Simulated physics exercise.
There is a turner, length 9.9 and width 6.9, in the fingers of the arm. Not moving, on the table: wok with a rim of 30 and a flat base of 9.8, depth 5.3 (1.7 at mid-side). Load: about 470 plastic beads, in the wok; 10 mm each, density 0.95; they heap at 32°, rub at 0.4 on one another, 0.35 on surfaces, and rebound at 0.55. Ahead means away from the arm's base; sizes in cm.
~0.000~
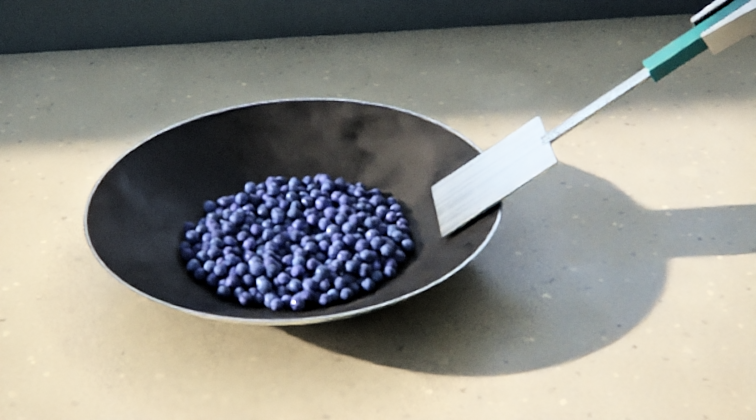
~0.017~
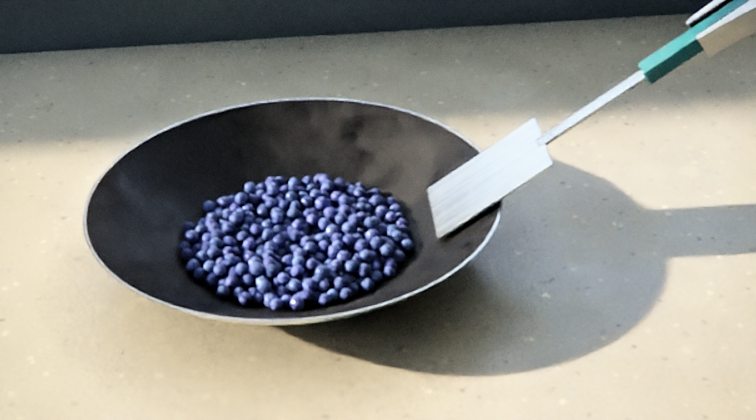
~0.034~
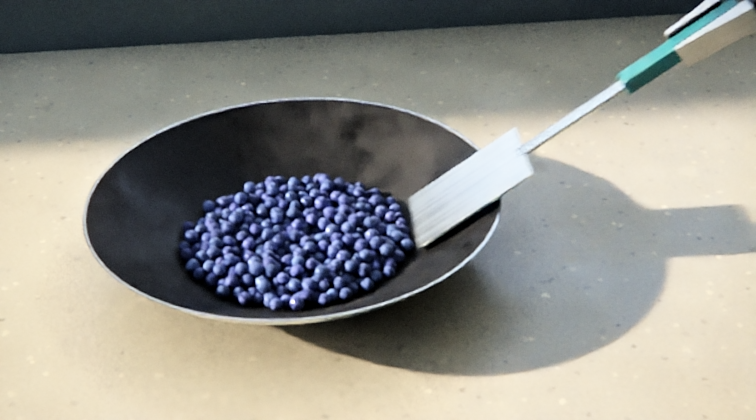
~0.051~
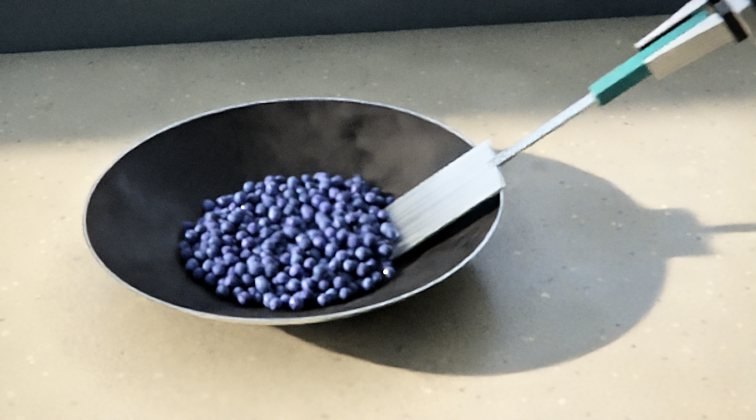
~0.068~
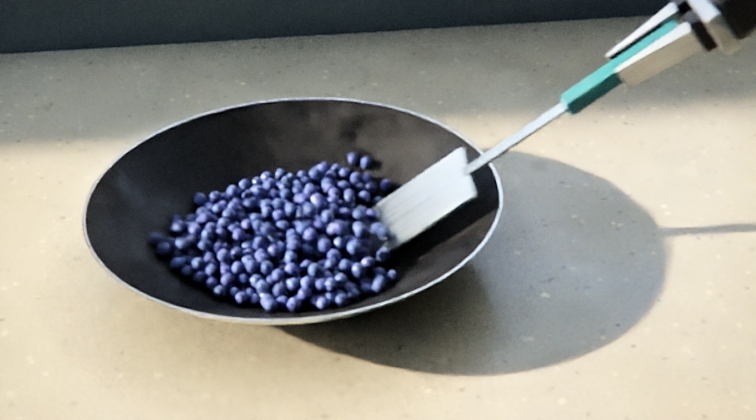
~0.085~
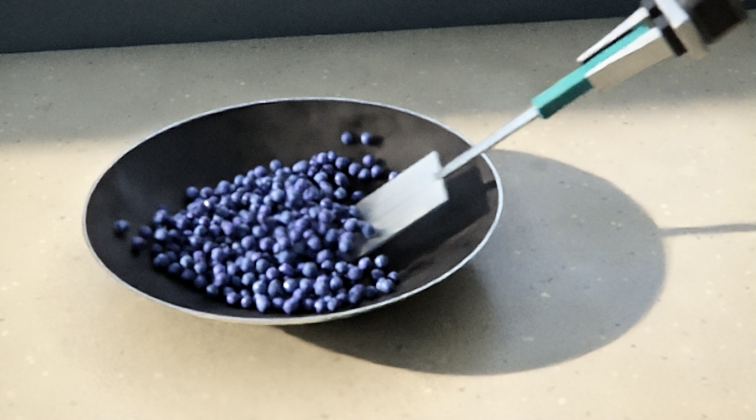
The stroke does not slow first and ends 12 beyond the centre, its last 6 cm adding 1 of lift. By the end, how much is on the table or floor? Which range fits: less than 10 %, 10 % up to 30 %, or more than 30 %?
The range that fits is more than 30 %.
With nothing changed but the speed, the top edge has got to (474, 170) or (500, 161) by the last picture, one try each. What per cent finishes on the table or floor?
About 30 and 15 percent.
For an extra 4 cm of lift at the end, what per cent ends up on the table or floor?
I'd say close to 30 per cent.
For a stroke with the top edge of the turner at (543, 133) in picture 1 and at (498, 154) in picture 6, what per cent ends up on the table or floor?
My guess would be close to 10 per cent.
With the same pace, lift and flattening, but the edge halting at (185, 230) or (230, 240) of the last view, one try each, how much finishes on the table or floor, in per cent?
25 % and 5 %.
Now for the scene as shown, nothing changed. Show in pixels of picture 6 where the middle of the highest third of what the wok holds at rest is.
Centre: Roughly (217, 245).
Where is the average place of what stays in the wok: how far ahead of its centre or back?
Some 2.5 cm ahead of the centre.
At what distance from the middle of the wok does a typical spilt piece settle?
I reckon close to 42 centimetres.
By 0.13 s, sloping 35°, highest piece 7 above the table; 468 in the wok, 1 on the blade or in flight.
By 0.17 s, sloping 35°, highest piece 9 above the table; 462 in the wok, 7 on the blade or in flight.
By 0.39 s, sloping 35°, highest piece 10 above the table; 289 in the wok, 107 on the table or floor, 73 on the blade or in flight.
By 1.44 s, sloping 35°, highest piece 3 above the table; 289 in the wok, 180 on the table or floor.
Final count, 289 in the wok, 180 on the table or floor. That is 38 % on the table or floor.
